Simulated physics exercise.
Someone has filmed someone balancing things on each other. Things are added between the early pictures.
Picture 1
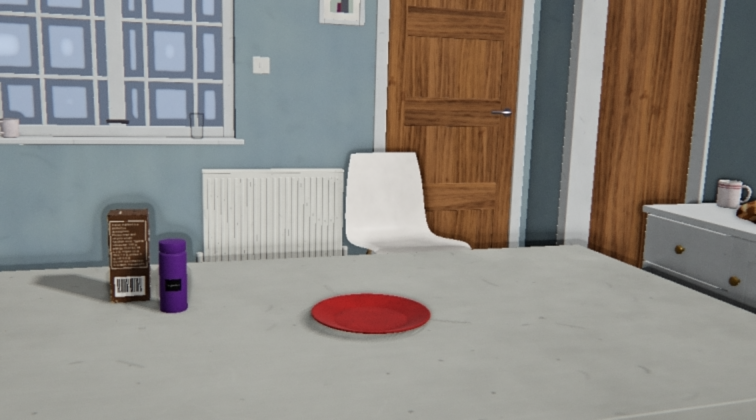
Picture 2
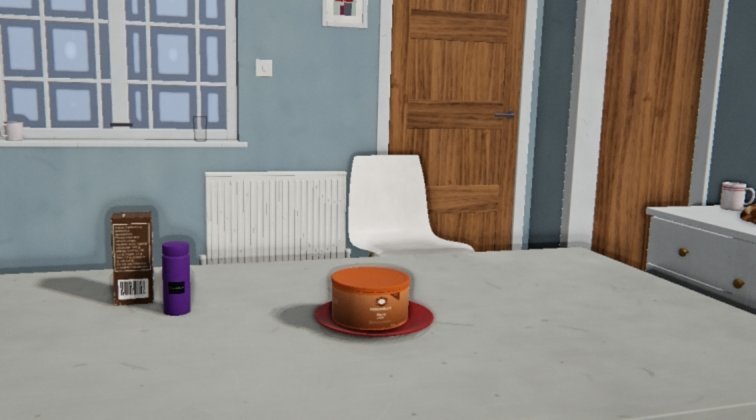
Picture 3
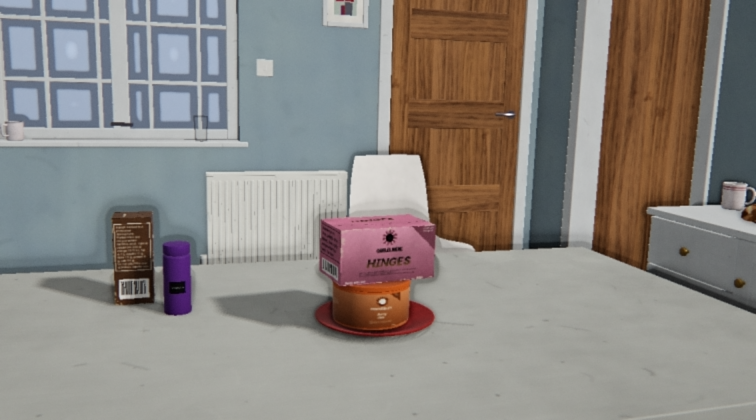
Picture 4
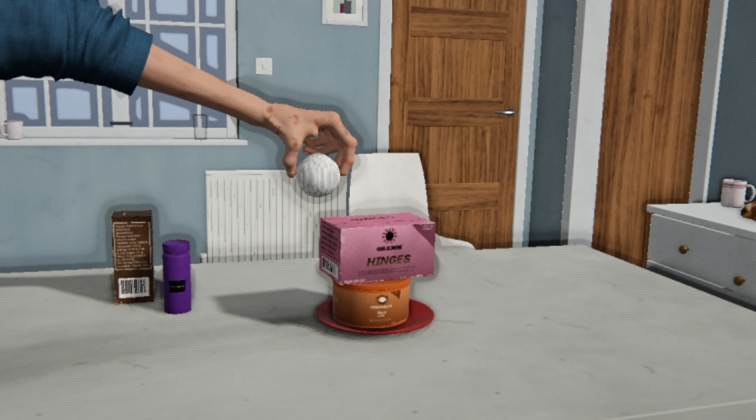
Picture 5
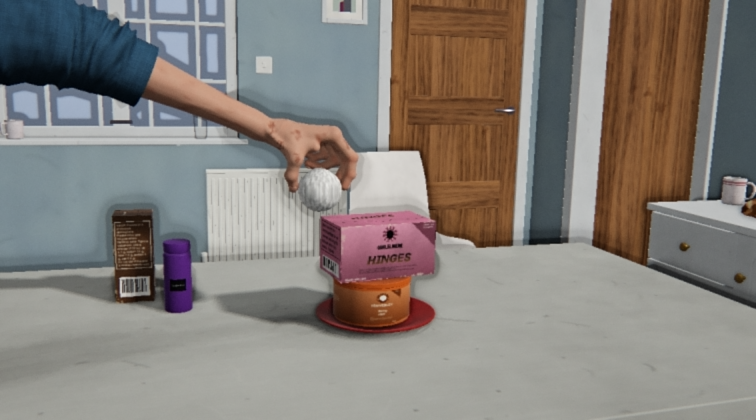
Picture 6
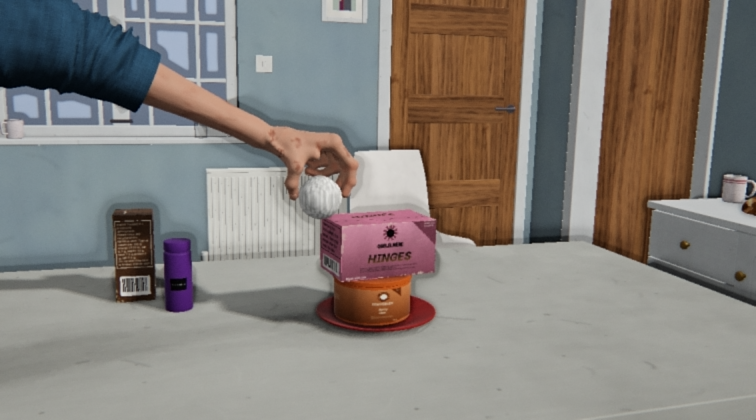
On a pale table in a blue-walled room, an orange tub and then a pink box appear stacked on a red plate, and a hand from the left lowers a white ball-shaped item slightly onto the box's left side.
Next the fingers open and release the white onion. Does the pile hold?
Here the pile gives way.
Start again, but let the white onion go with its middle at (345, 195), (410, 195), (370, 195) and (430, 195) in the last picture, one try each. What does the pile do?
First try: It holds; second try: It keeps its balance; third try: It keeps its balance; fourth try: It comes apart.
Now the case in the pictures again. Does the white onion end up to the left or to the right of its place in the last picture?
To the left.
Then, 0.30 s after the last picture, white onion now fallen.
Then, 0.40 s after the last picture, things are still on the move.
At rest, fallen, white onion; the other 5 in place. Seen from the same camera at the end, white onion near (284, 310). The pile loses its balance.
